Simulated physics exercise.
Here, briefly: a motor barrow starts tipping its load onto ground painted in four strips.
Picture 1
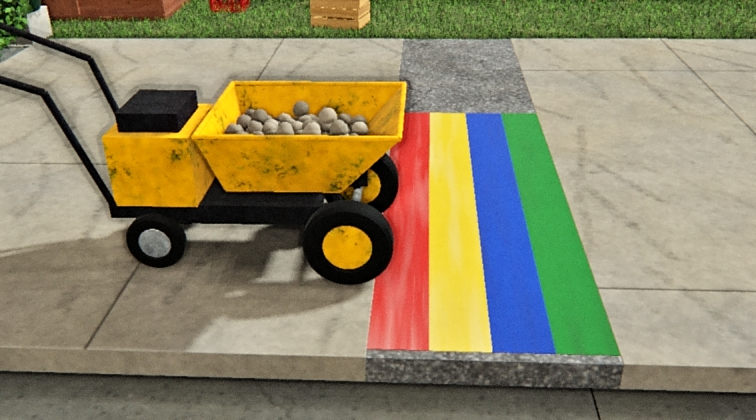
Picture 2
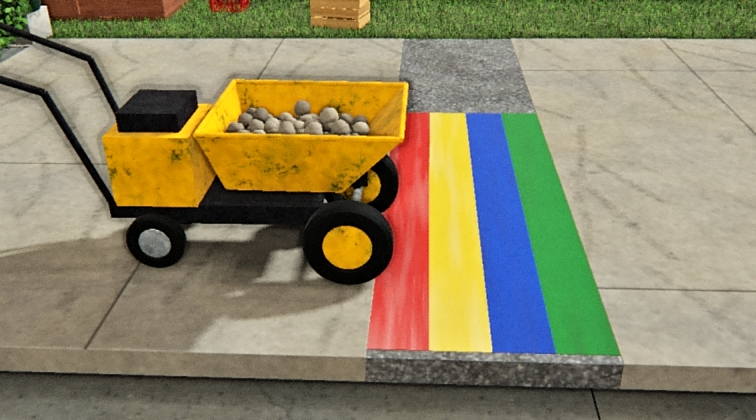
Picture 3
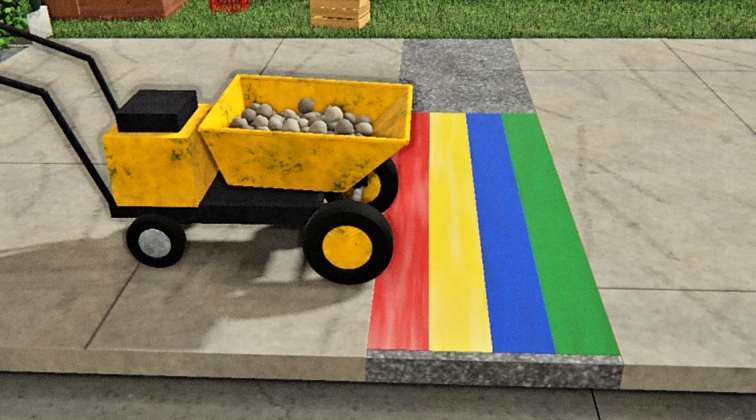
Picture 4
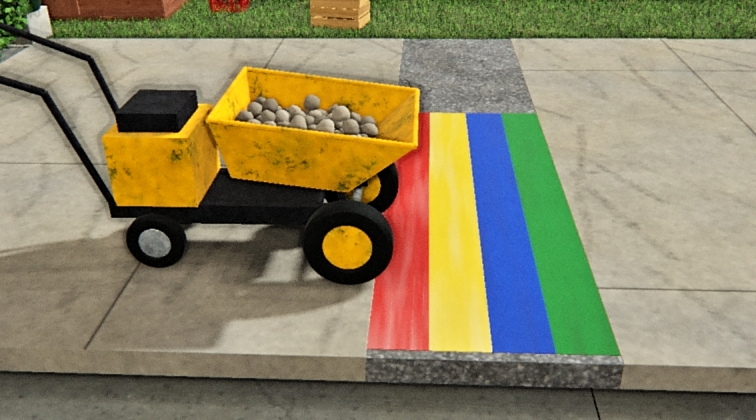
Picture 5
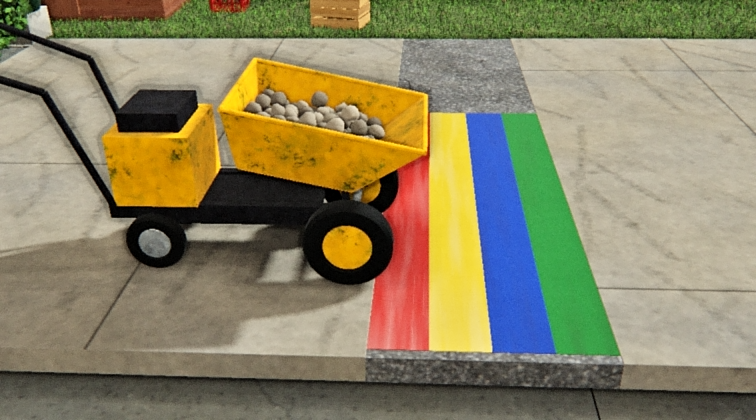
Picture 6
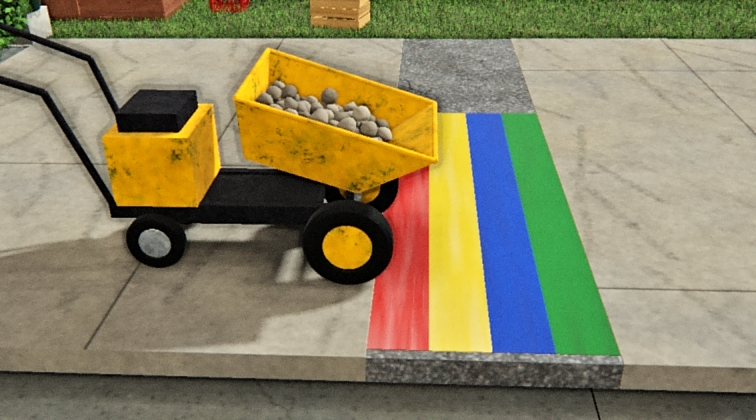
The yellow skip of a motor barrow, loaded with rounded pebbles, sits level at first, then gradually tilts down to the right beside red, yellow, blue and green strips, while the wheels stay still and the pebbles remain inside.
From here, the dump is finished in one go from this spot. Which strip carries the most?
The blue strip.
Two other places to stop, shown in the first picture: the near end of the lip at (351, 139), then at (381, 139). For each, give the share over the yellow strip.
First try: Some 50 %; second try: 20 %.
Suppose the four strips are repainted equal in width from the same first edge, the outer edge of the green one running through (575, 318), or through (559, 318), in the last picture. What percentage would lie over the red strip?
About 0 % and 0 %.
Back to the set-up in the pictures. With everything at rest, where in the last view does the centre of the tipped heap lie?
Roughly at pixel (512, 243).
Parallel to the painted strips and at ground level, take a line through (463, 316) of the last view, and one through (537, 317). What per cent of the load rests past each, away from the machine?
The first comes to 90 per cent, the second to 30 per cent.
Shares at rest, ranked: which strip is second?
Green.
Soon after the last picture, skip tipped steeply; all in the skip.
A little later, skip tipped steeply; most in the skip; about a quarter over the blue strip.
Later still, skip tipped right over; a small part in the skip; a small part over the yellow strip; about half over the blue strip; about a quarter over the green strip; a stray few off the paint.
At rest, skip tipped right over; a small part in the skip; none over the red strip; a small part over the yellow strip; about half over the blue strip; about a quarter over the green strip; a stray few off the paint.
